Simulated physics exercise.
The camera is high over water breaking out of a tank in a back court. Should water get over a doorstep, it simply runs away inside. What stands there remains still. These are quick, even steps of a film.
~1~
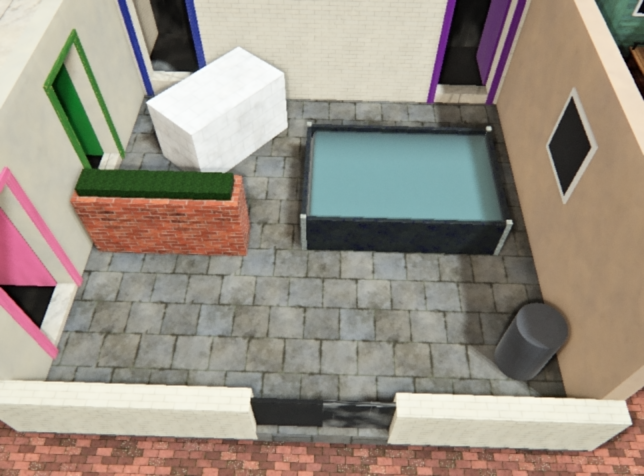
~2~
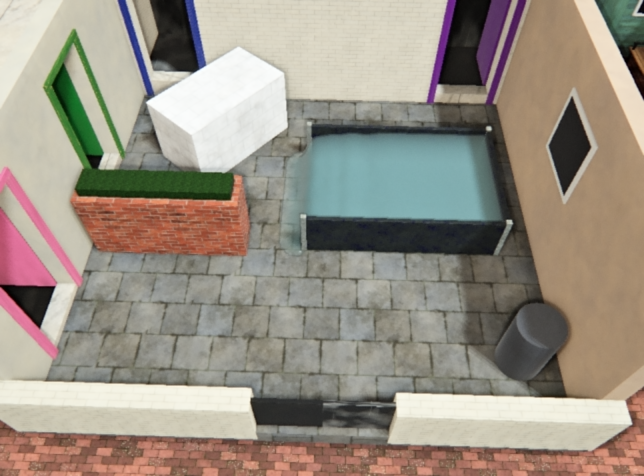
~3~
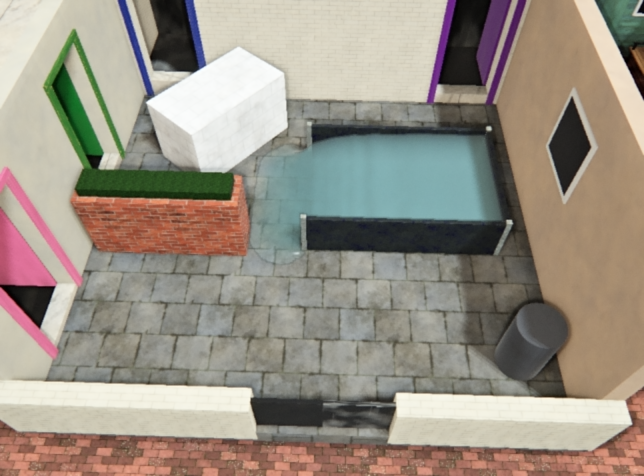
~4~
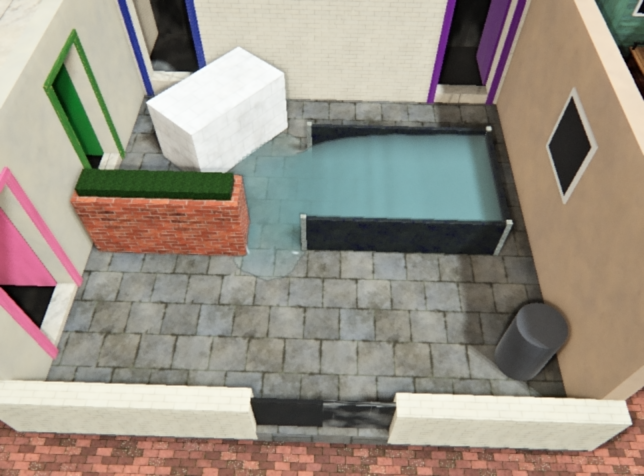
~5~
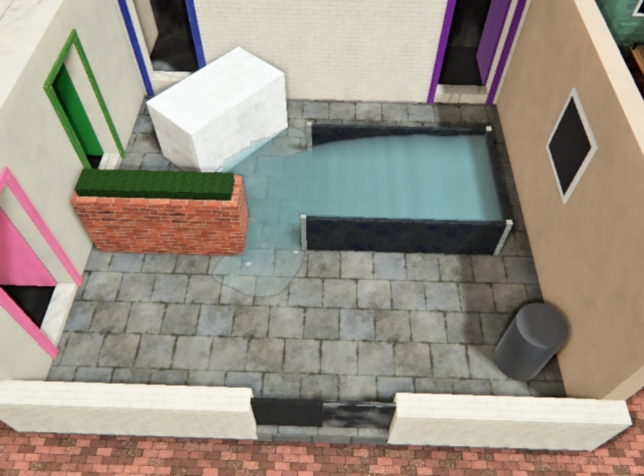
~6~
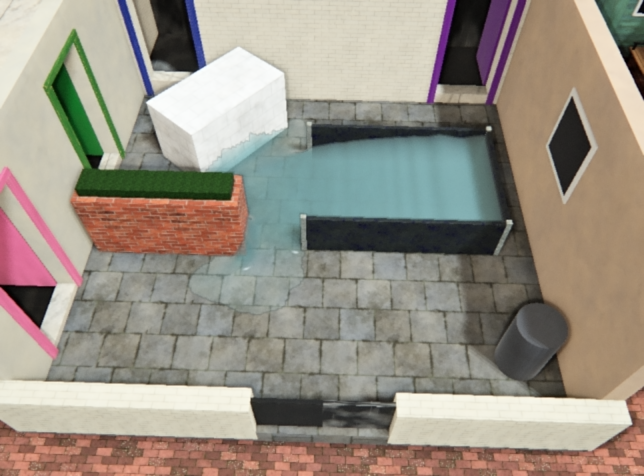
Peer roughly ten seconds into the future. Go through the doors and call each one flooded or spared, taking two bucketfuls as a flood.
Green door: Flooded, blue door: Spared, pink door: Spared, purple door: Spared.
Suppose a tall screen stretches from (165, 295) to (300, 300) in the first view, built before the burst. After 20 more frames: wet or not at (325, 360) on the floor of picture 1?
Looks like that place is unwetted.
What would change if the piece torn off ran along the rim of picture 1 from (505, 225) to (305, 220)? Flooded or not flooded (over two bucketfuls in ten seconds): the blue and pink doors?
Put simply, the blue door falls below the limit; the pink door overflows.
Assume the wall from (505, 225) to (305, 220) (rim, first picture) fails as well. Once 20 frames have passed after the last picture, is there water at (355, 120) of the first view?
At that place: Dry.
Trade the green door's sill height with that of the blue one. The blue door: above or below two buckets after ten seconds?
Result for blue: Above the limit.
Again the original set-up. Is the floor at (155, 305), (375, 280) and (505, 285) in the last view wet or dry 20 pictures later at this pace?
Result, as listed: Wetted / not wetted / not wetted.
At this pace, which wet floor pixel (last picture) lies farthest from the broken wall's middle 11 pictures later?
I reckon the front has reached (39, 403) by then.
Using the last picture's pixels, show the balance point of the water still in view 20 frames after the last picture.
I'd put my finger on (277, 205).
A moment on, water covers 25 % of the floor; the green door under two buckets in, the blue door not reached, the pink door not reached, the purple door not reached.
Next, water covers 50 % of the floor; the green door over two buckets in, the blue door not reached, the pink door wet at the sill, nothing in, the purple door not reached.
Then, water covers 70 % of the floor; the green door far over two buckets in, the blue door wet at the sill, nothing in, the pink door wet at the sill, nothing in, the purple door wet at the sill, nothing in.
Later, water covers 90 % of the floor; the green door far over two buckets in, the blue door wet at the sill, nothing in, the pink door under two buckets in, the purple door wet at the sill, nothing in.
In the end, water covers 100 % of the floor; the green door far over two buckets in, the blue door wet at the sill, nothing in, the pink door under two buckets in, the purple door wet at the sill, nothing in.
